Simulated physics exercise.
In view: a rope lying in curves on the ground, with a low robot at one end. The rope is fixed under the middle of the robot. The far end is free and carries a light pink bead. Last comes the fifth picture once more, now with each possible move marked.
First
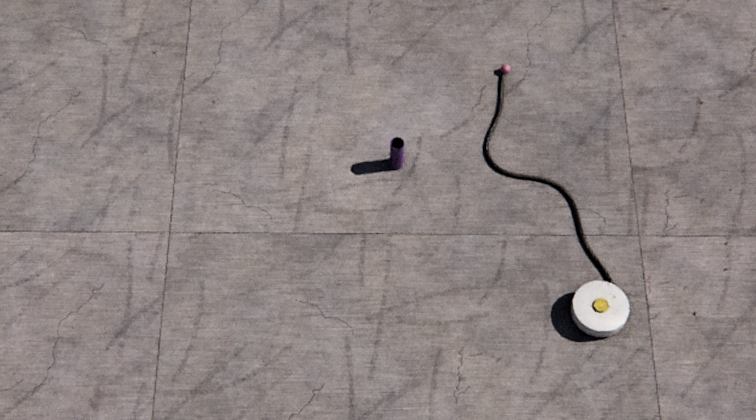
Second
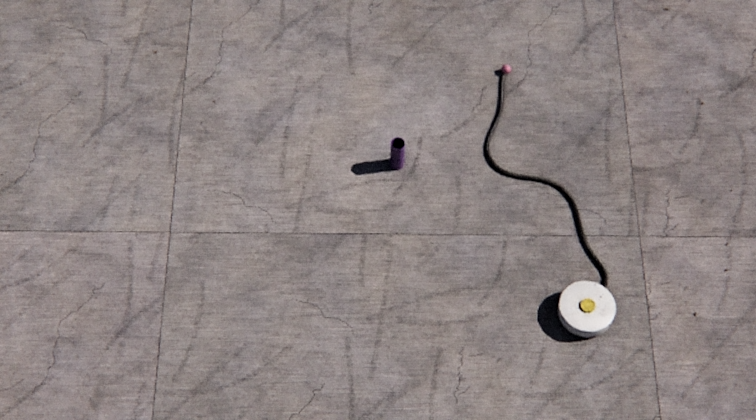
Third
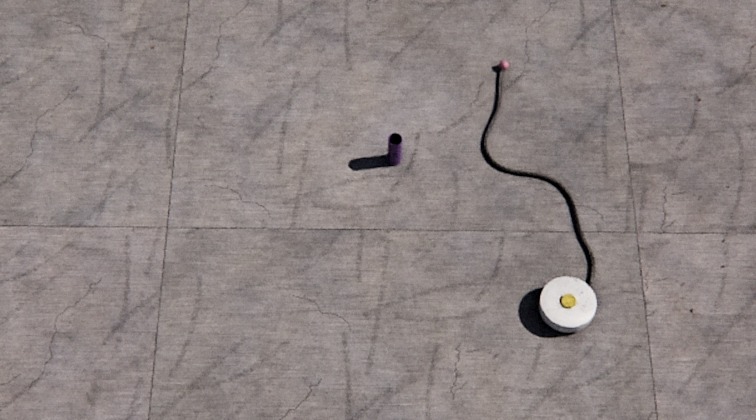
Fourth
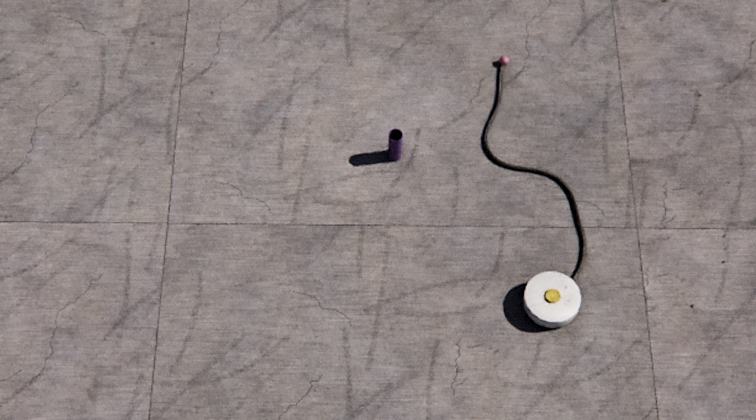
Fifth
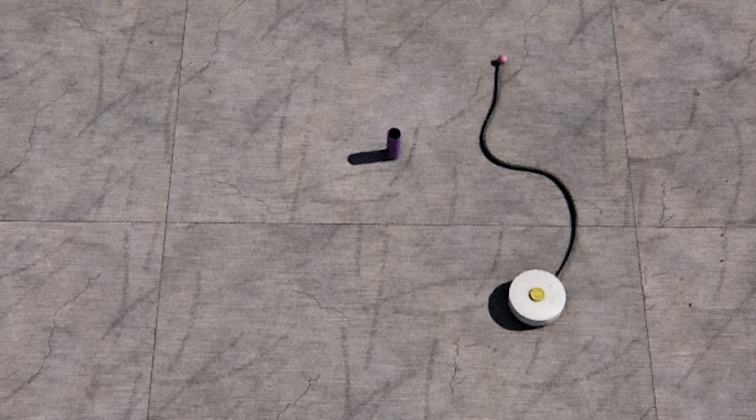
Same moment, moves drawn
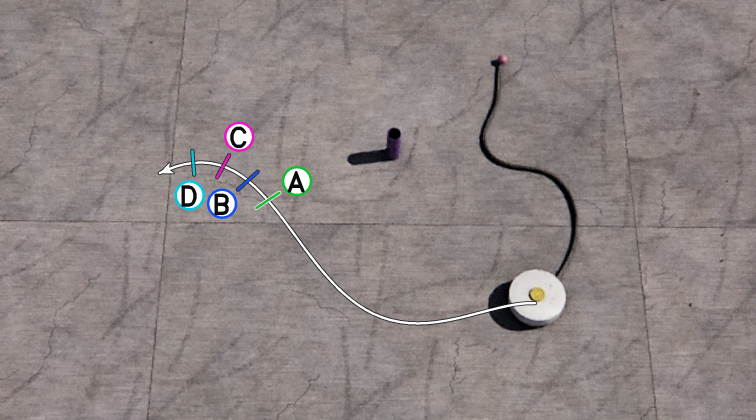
A low, round white robot with a yellow center slides a short way left across gray paving, drawing the near end of a curved dark rope with it, while the pink-beaded far end and a purple post stay put.
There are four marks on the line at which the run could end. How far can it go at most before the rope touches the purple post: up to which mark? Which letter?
The farthest safe stop is C.
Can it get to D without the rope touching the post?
For that mark, no.
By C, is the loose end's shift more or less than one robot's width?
Less.
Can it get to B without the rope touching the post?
Yes.
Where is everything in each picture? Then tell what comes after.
In the first frame, free end (505, 69); purple post (397, 154); robot (600, 310).
In the second frame, robot (586, 310); purple post (397, 154).
In the third frame, robot (567, 305); purple post (395, 150).
In the fourth frame, robot (552, 300); purple post (395, 145).
In the fifth frame, robot (536, 299); purple post (394, 144); free end (503, 60).
On the marked copy, A at (268, 200); B at (248, 181); C at (223, 166); D at (193, 163); the route from (535, 303) via (320, 268) to (160, 173).
Following C. Soon after the start, robot (398, 317), middle of the rope (503, 199), free end (503, 60).
Later, robot (297, 234), middle of the rope (465, 197), free end (502, 62).
In the end, robot (222, 161), middle of the rope (399, 168), free end (500, 71); nothing has been touched.
As for the rest, A is safe but short; B is safe but short; D brings the rope against the post.
